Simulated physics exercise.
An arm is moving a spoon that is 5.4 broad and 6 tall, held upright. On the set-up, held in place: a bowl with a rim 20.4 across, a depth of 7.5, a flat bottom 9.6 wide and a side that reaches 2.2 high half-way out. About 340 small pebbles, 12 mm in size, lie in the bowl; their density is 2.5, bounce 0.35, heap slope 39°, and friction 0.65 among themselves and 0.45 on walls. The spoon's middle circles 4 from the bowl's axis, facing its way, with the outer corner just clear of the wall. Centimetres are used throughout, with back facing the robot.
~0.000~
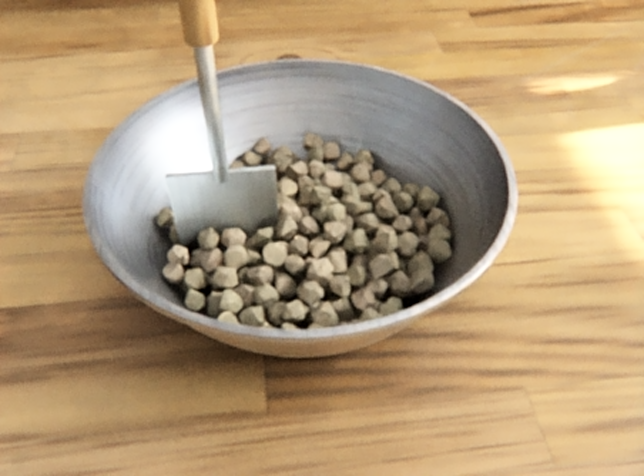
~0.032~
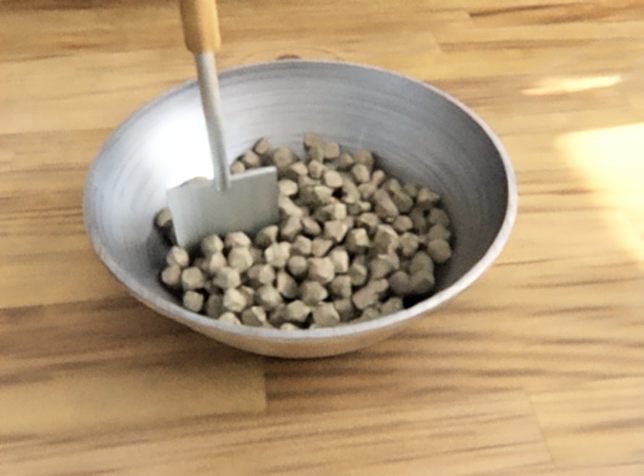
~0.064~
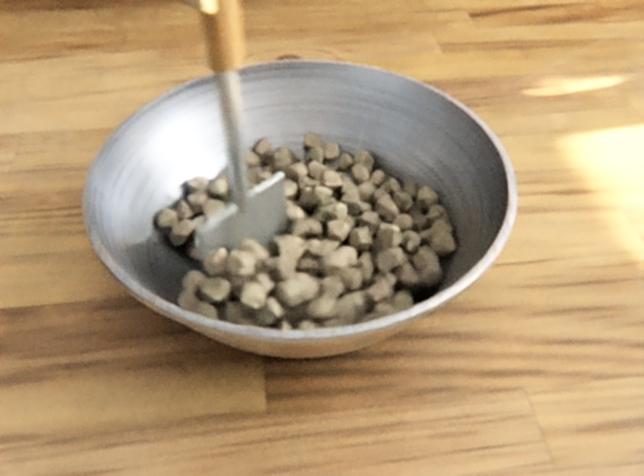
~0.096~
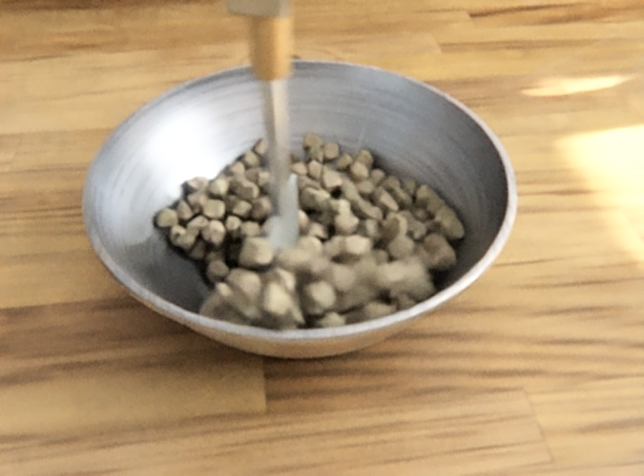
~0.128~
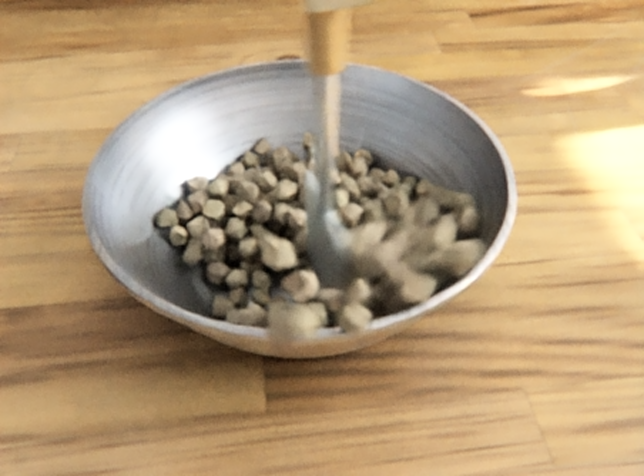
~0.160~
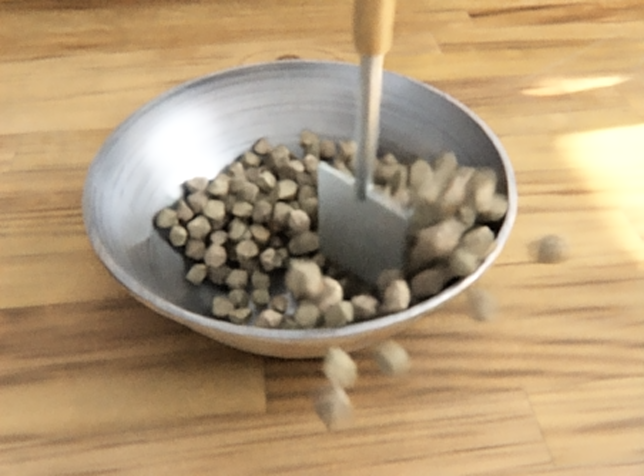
The video shows a flat metal spatula with a wooden handle sweeping through small brown pebbles in a metal bowl on a wooden surface, moving from left to right and pushing them up the right side as several fly over the rim.
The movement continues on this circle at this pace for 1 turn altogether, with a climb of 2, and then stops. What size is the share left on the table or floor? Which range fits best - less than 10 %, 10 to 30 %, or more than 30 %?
The range that fits is 10 to 30 %.
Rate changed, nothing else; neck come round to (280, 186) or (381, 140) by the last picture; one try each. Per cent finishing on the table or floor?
Near 5 per cent for the first, near 20 per cent for the second.
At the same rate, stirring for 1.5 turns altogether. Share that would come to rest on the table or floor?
I'd expect some 25 per cent.
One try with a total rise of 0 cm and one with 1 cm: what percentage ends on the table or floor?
25 % and 20 %.
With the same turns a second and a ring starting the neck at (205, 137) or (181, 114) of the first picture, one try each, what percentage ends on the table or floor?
15 and 5 %.
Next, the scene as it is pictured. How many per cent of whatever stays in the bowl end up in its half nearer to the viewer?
50 %.
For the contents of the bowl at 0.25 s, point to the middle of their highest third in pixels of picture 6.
Near (373, 131).
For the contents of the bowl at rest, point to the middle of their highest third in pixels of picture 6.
Somewhere close to (244, 224).
After 0.25 s, 215° round, highest piece 10 above the table; 324 in the bowl, 2 on the table or floor, 17 in flight or on the tool.
After 0.34 s, 299° round, highest piece 11 above the table; 301 in the bowl, 19 on the table or floor, 23 in flight or on the tool.
After 0.58 s, 0° round, highest piece 8 above the table; 286 in the bowl, 57 on the table or floor.
After 1.28 s, 0° round, highest piece 8 above the table; 286 in the bowl, 57 on the table or floor.
In the end, 286 in the bowl, 57 on the table or floor. That is 17 % on the table or floor.
